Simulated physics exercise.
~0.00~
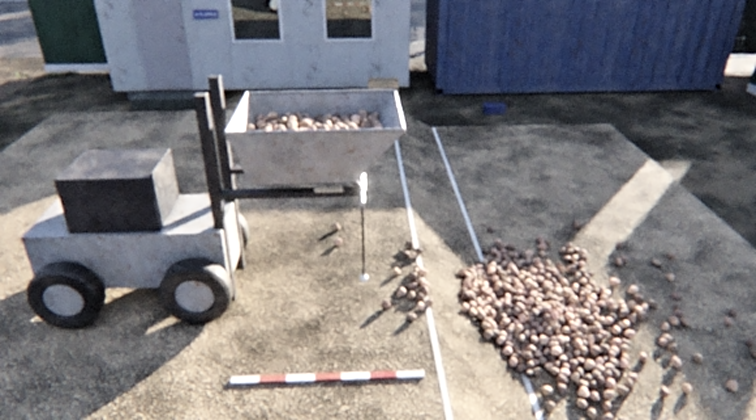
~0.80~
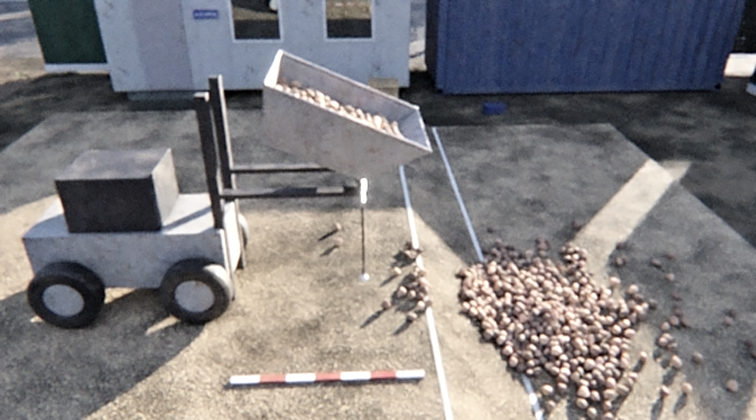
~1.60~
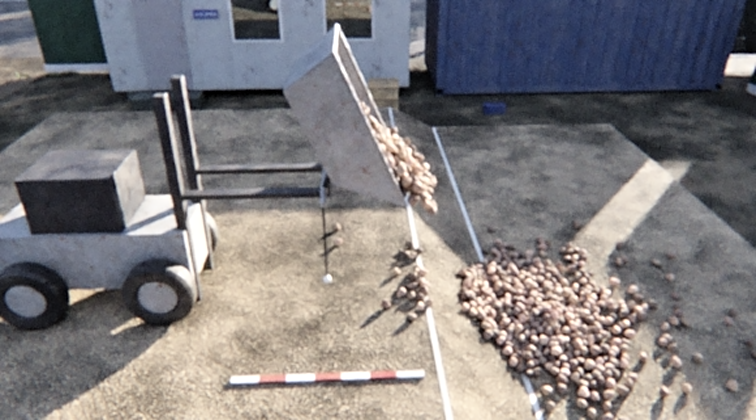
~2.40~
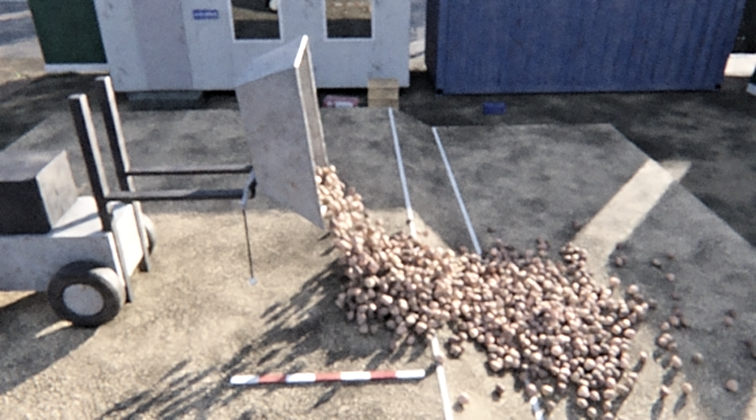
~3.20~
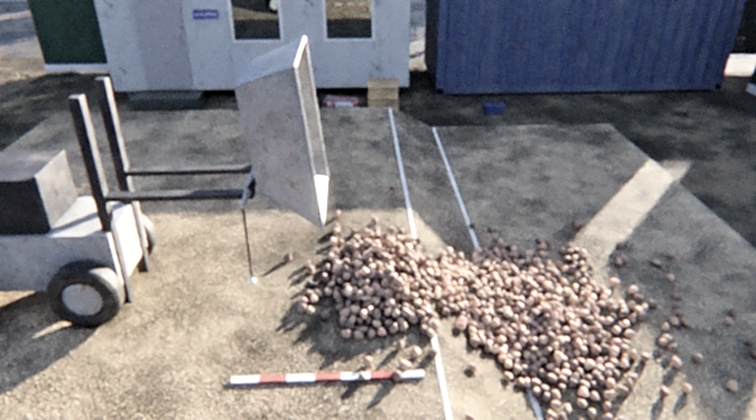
The clip shows a forklift tipping a steel skip of brownish round stones toward an existing pile on the right, backing left as they pour out, until the skip hangs steeply tilted and empty and the new heap merges with the old one across the white lines.
